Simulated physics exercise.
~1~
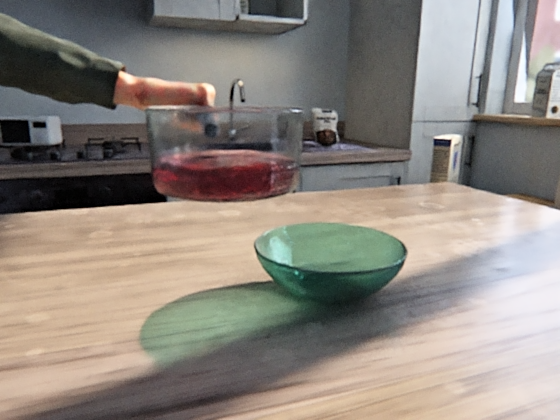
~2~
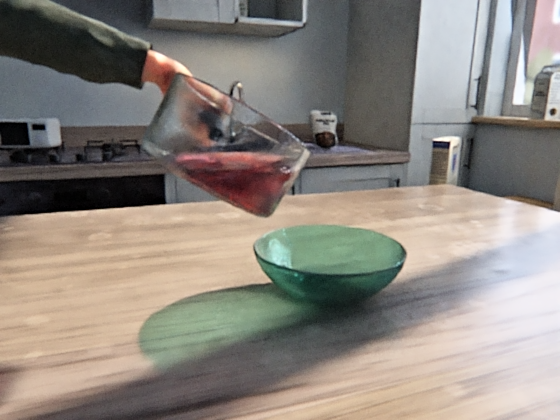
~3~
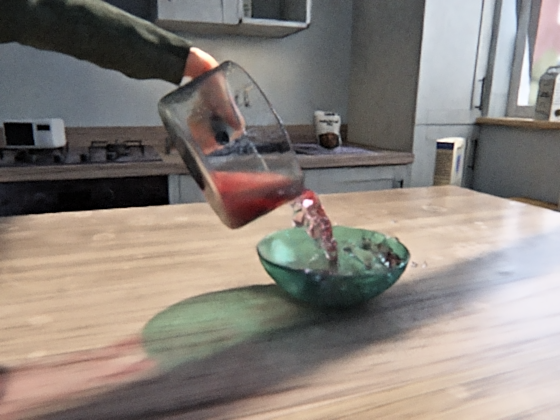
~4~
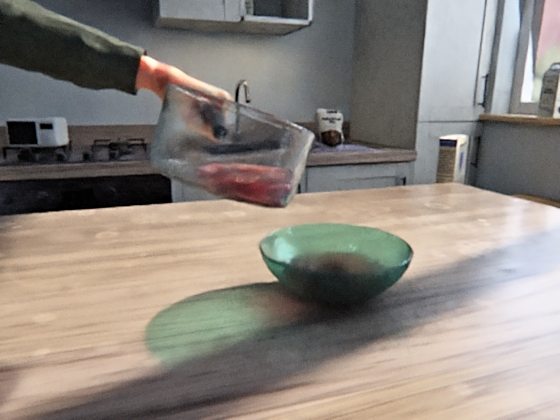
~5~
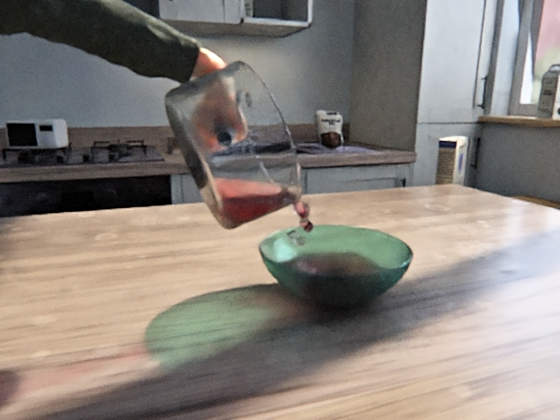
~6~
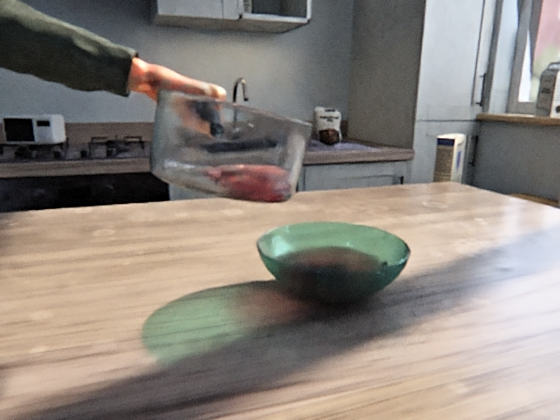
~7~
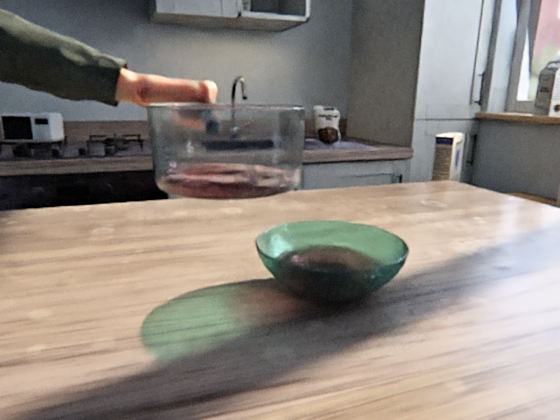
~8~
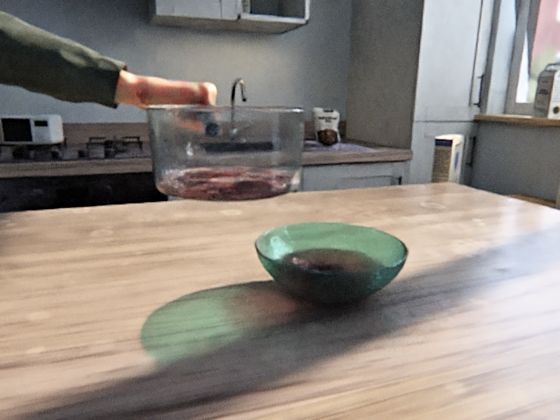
A hand tips a clear pan twice, pouring red liquid into a green bowl, then levels it.
